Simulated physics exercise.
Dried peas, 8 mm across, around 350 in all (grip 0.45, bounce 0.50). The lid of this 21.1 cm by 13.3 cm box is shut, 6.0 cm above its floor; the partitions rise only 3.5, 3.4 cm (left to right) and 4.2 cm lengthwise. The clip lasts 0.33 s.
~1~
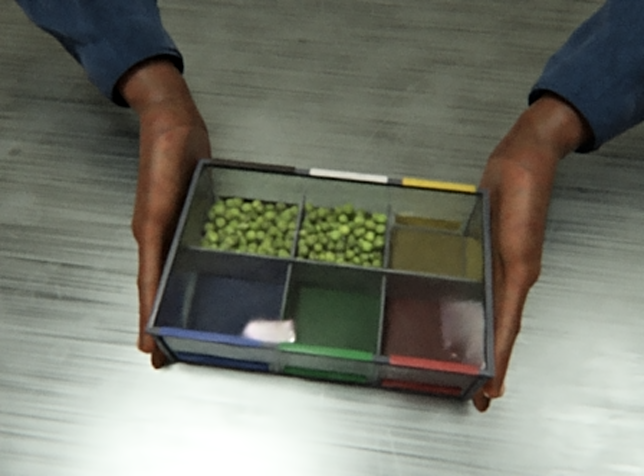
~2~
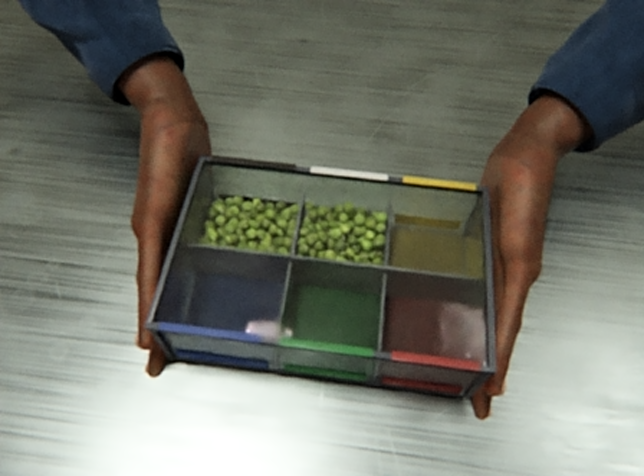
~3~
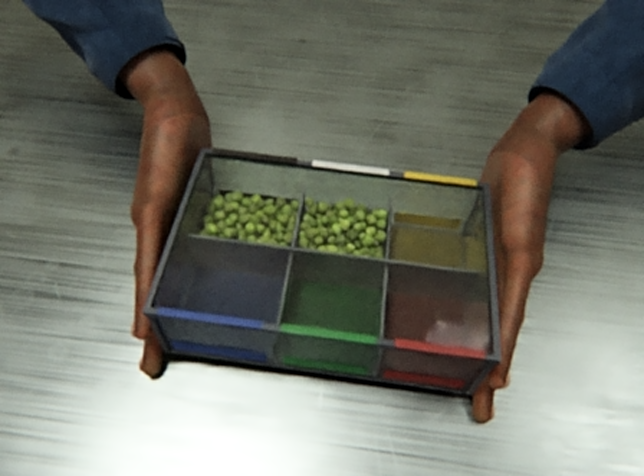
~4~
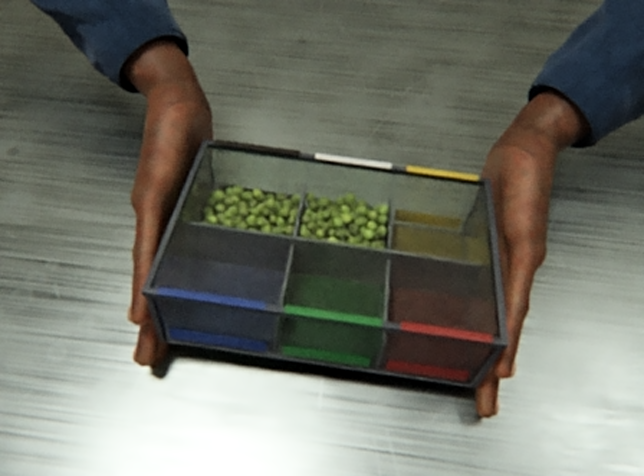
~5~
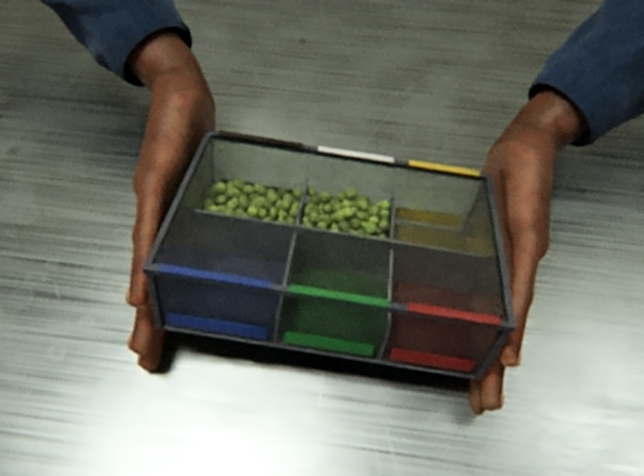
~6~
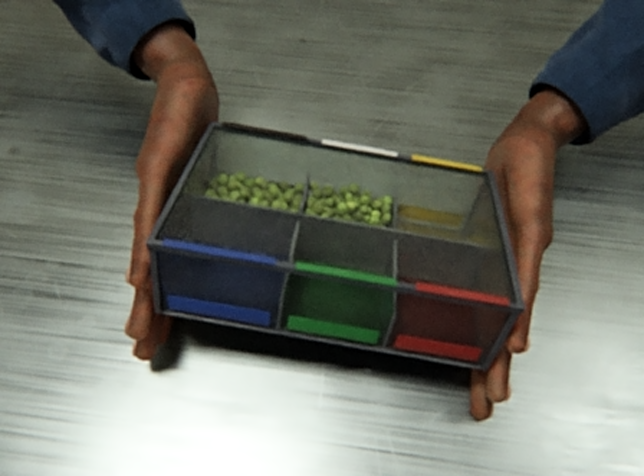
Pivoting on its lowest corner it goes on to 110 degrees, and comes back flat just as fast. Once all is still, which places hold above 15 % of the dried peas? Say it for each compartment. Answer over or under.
Red compartment: Under; blue compartment: Under; green compartment: Under; yellow compartment: Under; white compartment: Over; black compartment: Over.
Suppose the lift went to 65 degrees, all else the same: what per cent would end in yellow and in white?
Yellow 0, white 50.
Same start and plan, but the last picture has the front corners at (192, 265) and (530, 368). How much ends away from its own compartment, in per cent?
Then about 90 per cent.
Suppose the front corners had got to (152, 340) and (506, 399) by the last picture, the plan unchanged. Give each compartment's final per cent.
Red 70; blue 0; green 20; yellow 0; white 5; black 0.
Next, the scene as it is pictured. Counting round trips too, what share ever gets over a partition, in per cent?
Some 15 per cent.
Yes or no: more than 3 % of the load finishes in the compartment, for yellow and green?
Yellow yes; green no.
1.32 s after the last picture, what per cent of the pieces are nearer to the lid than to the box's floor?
Roughly 50 per cent.
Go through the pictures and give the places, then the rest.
The first frame shows box tilt 0 degrees, front corners at (153, 328) and (487, 370); white 50 %, black 50 %.
The second frame shows box tilt 1 degrees, front corners at (153, 323) and (488, 367).
The third frame shows box tilt 5 degrees, front corners at (151, 309) and (493, 355), lowest corner right back.
The fourth frame shows box tilt 10 degrees, front corners at (150, 289) and (500, 340), lowest corner right back.
The fifth frame shows box tilt 15 degrees, front corners at (151, 267) and (508, 323), lowest corner right back.
The sixth frame shows box tilt 19 degrees, front corners at (155, 242) and (516, 305), lowest corner right back; white 50 %, black 50 %.
Then, 1.32 s after the last picture, tilt 110 degrees; yellow 5 %, white 45 %, black 45 %.
Then, 2.20 s after the last picture, tilt 49 degrees; yellow 10 %, white 45 %, black 45 %.
Then, 3.10 s after the last picture, tilt 0 degrees; yellow 10 %, white 45 %, black 45 %.
In the end, red 0 %, blue 0 %, green 0 %, yellow 10 %, white 45 %, black 45 %.
